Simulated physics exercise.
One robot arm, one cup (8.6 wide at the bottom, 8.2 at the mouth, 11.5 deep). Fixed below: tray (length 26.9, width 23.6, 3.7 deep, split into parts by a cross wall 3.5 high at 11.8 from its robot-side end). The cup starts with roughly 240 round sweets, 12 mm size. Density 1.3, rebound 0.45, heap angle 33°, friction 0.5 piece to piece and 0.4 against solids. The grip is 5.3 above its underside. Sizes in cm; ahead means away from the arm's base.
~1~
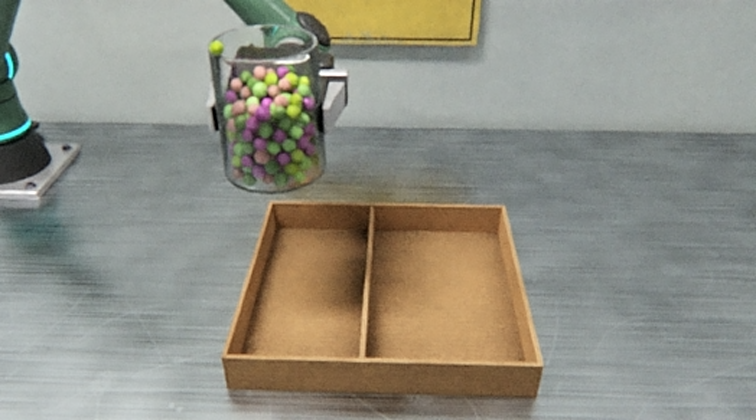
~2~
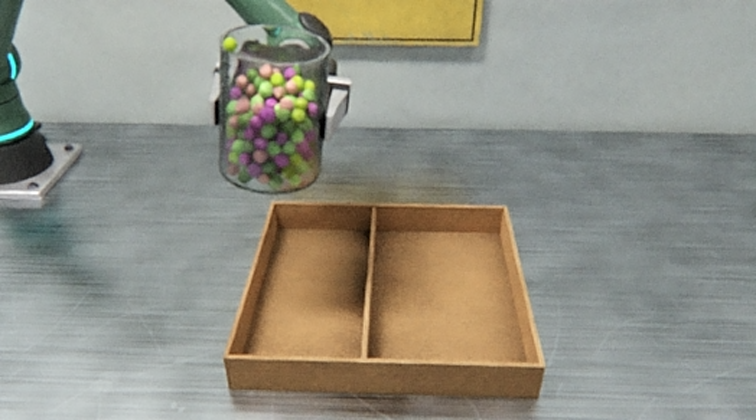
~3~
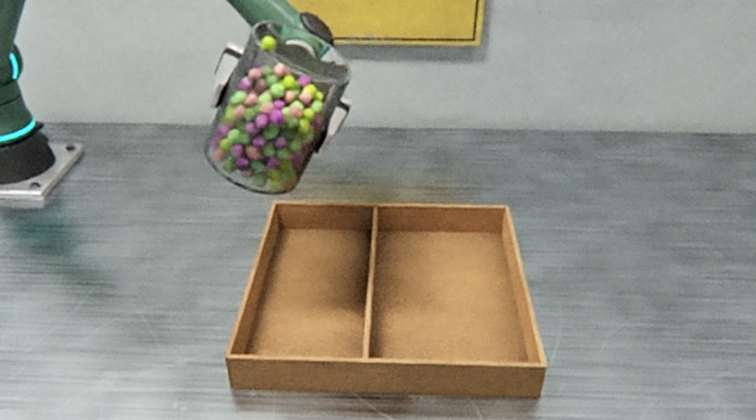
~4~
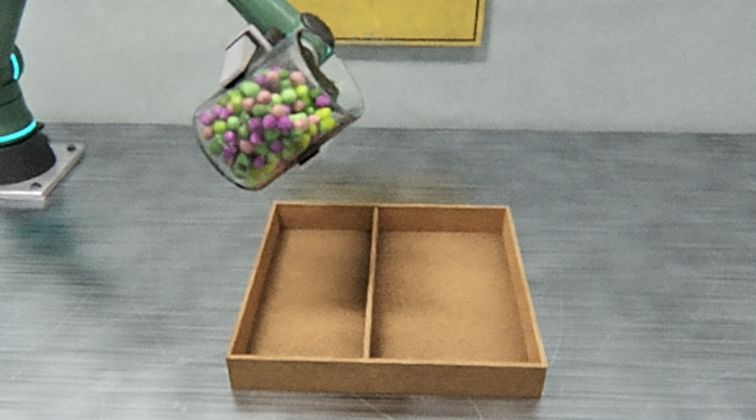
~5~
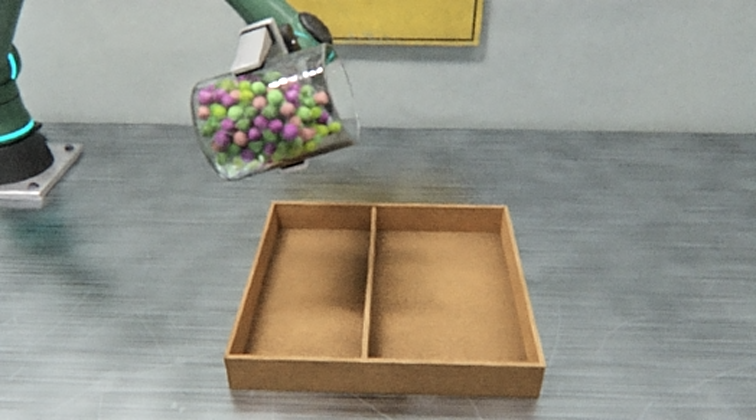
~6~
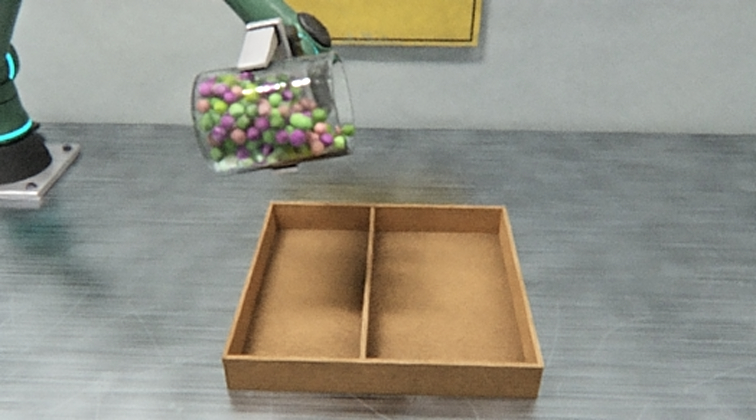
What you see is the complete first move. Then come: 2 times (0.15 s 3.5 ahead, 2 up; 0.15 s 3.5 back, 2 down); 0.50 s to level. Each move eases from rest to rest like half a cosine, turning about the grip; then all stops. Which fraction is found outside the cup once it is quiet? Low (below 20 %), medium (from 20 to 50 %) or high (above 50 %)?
Outside the cup the share is medium, from 20 to 50 %.
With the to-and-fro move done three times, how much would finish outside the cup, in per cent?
It would be near 40 per cent.
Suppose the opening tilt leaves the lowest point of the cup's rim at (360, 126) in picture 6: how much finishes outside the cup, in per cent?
Some 5 per cent.
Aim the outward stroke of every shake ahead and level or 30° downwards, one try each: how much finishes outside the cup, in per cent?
Some 25 and 10 per cent.
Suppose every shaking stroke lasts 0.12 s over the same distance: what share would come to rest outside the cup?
It would be near 50 per cent.
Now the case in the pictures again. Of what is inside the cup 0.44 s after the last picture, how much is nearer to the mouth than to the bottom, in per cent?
Roughly 45 per cent.
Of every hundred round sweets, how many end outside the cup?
About 30 per cent.
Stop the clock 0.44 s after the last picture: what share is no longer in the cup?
About 15 per cent by then.
Then, 0.44 s on, tilted 79° forward, highest piece 24 above the table; 210 in the cup, 28 in the far-side part, 3 in flight or on a rim.
Then, 0.88 s on, tilted 32° forward, highest piece 25 above the table; 169 in the cup, 68 in the far-side part, 3 in the robot-side part, 1 in flight or on a rim.
Then, 1.30 s on, level, highest piece 23 above the table; 169 in the cup, 69 in the far-side part, 3 in the robot-side part.
Then, 2.35 s on, level, highest piece 23 above the table; 169 in the cup, 69 in the far-side part, 3 in the robot-side part.
In the end, 169 in the cup, 69 in the far-side part, 3 in the robot-side part. That is 30 % outside the cup.
